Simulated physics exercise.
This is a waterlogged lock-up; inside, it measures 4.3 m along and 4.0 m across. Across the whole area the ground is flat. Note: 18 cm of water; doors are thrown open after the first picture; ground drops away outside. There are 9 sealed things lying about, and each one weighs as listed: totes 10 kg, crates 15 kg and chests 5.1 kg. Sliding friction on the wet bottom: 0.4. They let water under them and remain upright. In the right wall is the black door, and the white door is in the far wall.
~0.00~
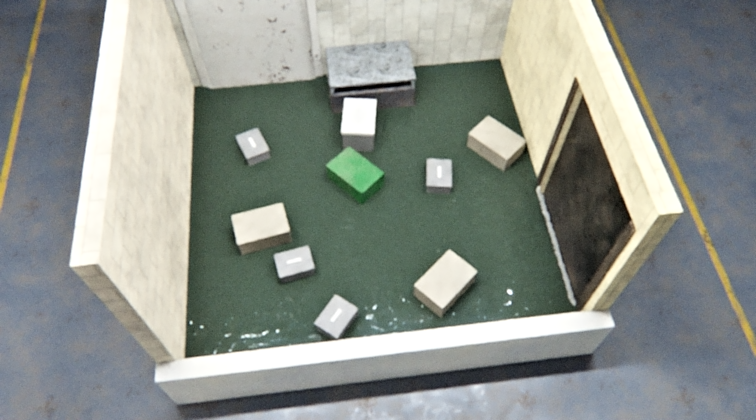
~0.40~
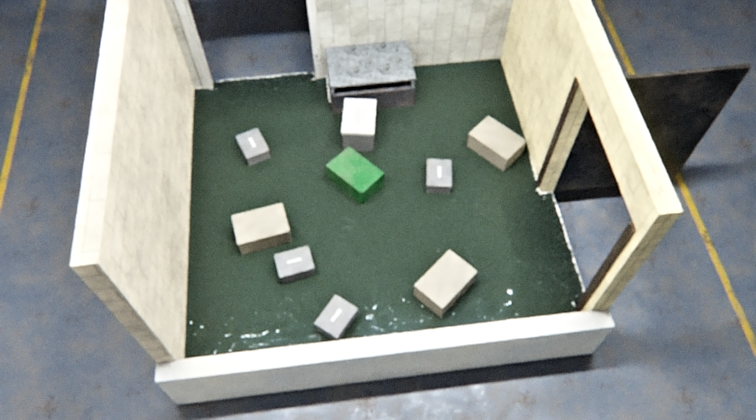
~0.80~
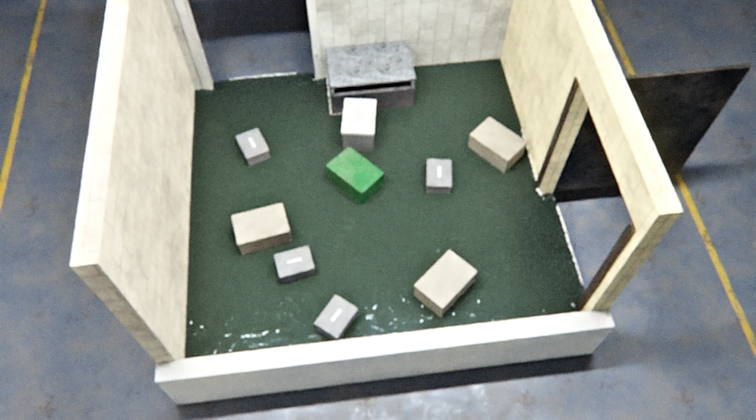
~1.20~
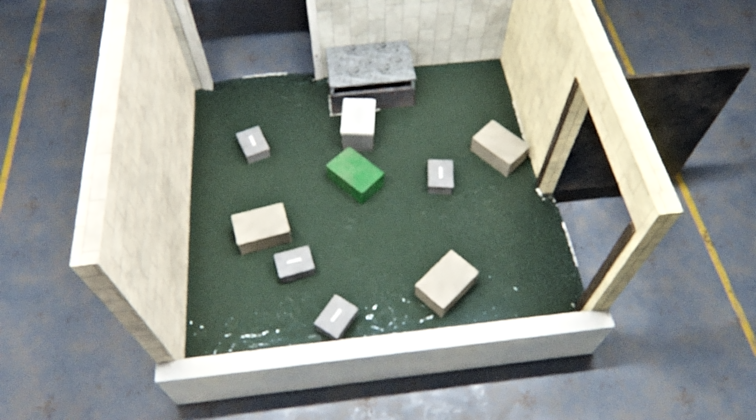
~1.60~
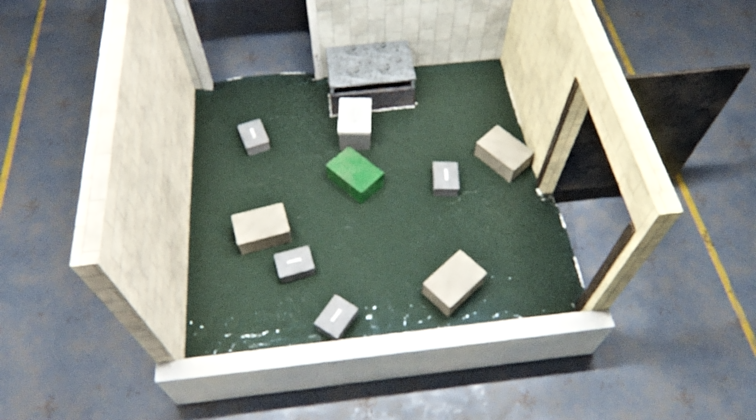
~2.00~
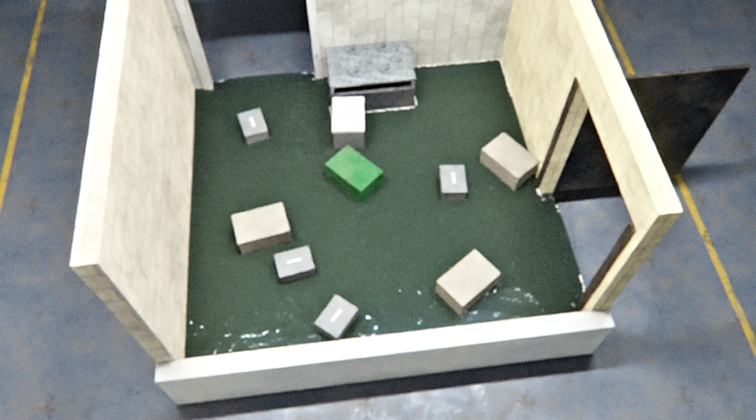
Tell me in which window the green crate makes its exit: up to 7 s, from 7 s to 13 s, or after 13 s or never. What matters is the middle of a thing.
From 7 s to 13 s.
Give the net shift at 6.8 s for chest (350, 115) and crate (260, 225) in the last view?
Taking them in order, the first is washed out and the second is 120 cm.
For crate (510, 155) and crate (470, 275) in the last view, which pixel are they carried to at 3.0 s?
About (524, 185) for the first and (510, 282) for the second.
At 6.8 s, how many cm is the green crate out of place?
Roughly 80 centimetres by that point.
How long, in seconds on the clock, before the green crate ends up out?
At about 10.0 s.
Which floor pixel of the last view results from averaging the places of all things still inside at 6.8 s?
They average out to somewhere around (321, 213).
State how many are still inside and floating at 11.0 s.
My tally comes to 0.
After 3.0 s the green crate is near (353, 161), 0.2 m from its start, afloat; 0 of 9 are out; 9 afloat.
After 6.8 s the green crate is near (316, 131), 0.8 m from its start, afloat; 5 of 9 are out; 4 afloat.
After 11.0 s the green crate has gone out (at 10.0 s); 7 of 9 are out; 0 afloat.
After 15.0 s the green crate has gone out (at 10.0 s); 7 of 9 are out; 0 afloat.
